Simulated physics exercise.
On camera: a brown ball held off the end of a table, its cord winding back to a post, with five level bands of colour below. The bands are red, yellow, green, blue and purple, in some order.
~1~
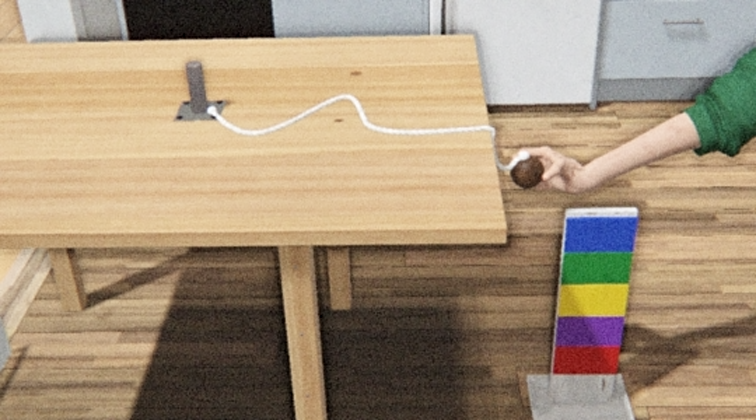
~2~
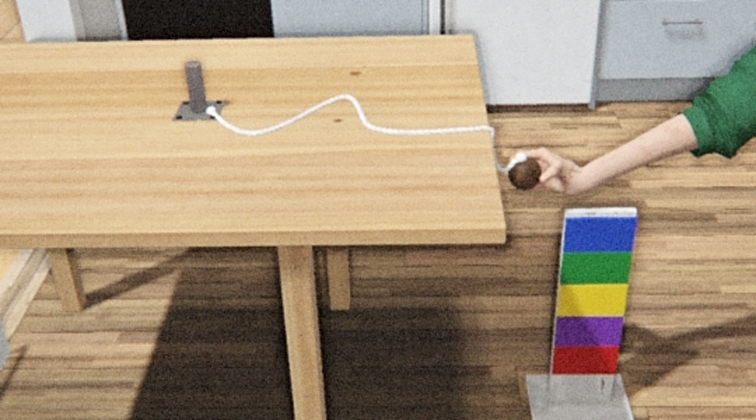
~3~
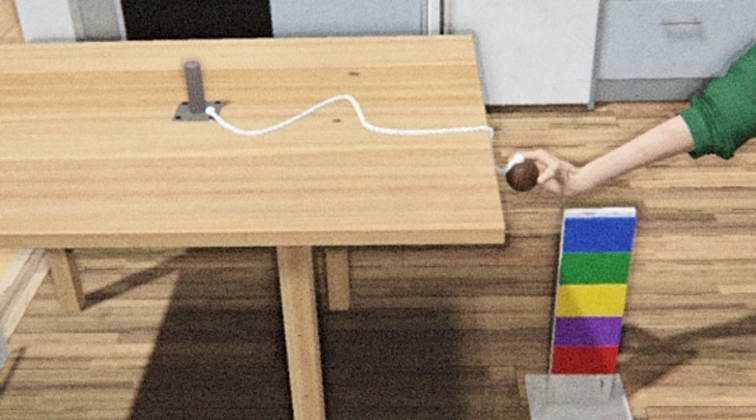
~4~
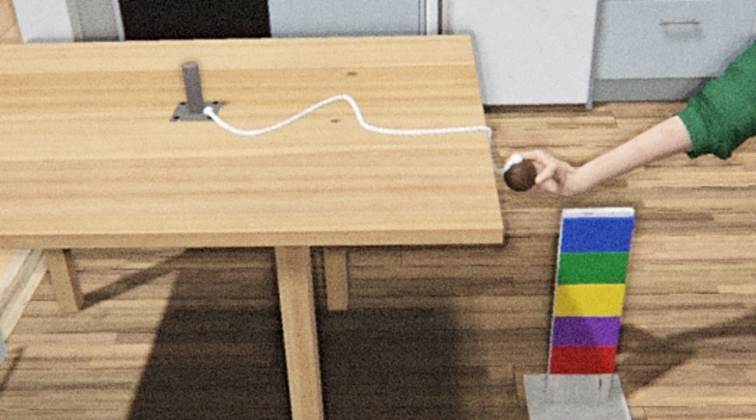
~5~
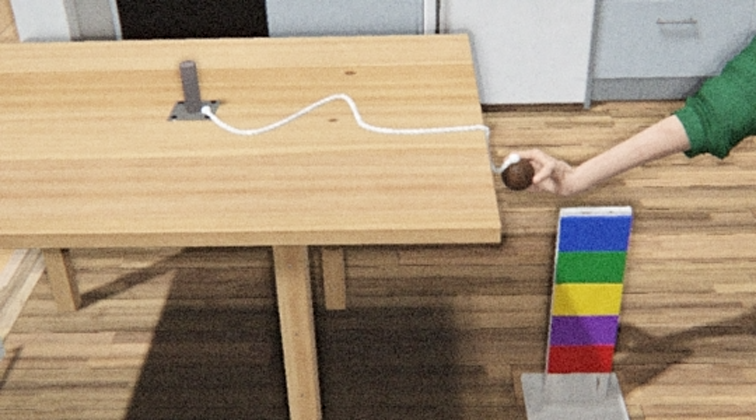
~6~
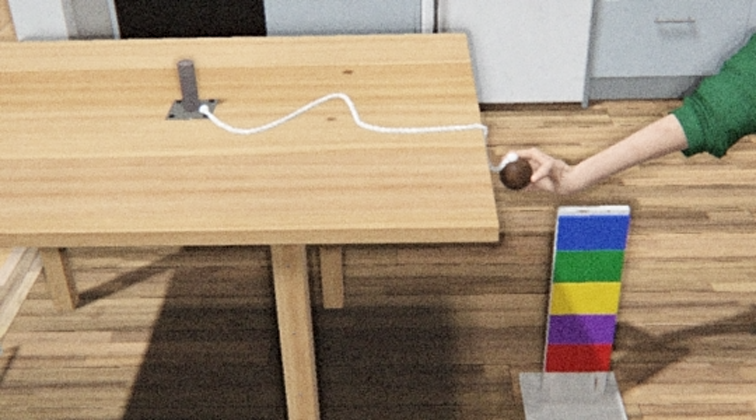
A hand holds a corded brown ball beyond a wooden table's edge, barely moving.
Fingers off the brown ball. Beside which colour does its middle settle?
The yellow one.
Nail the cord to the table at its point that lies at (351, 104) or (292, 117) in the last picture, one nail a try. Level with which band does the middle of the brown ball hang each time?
In that order: Blue; green.
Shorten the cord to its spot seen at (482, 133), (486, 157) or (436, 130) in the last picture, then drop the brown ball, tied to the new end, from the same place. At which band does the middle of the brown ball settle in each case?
Taking them in turn: Blue; green; no band.
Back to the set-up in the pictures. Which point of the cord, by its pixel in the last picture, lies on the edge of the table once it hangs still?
Near (370, 128).
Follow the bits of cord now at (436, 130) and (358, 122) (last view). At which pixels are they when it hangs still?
They go to (478, 178) and to (464, 115).
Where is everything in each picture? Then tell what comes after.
The first picture shows brown ball (527, 172); blue (601, 236); green (597, 270); yellow (593, 302); purple (590, 332); red (586, 361).
The second picture shows brown ball (525, 173); cord through (228, 126) (296, 119) (355, 101) (389, 132) (476, 129).
The third picture shows brown ball (522, 175).
The fourth picture shows brown ball (520, 175); cord through (225, 126) (294, 120) (352, 102) (387, 132) (474, 130).
The fifth picture shows brown ball (518, 174).
The sixth picture shows brown ball (516, 174); cord through (221, 125) (289, 118) (348, 100) (382, 130) (469, 128).
A little later, ball near (502, 292); level with yellow.
Next, ball near (451, 275); level with yellow.
Later still, ball near (481, 288); level with yellow.
When it is over, ball near (480, 288); level with yellow. The cord holds its middle at yellow.
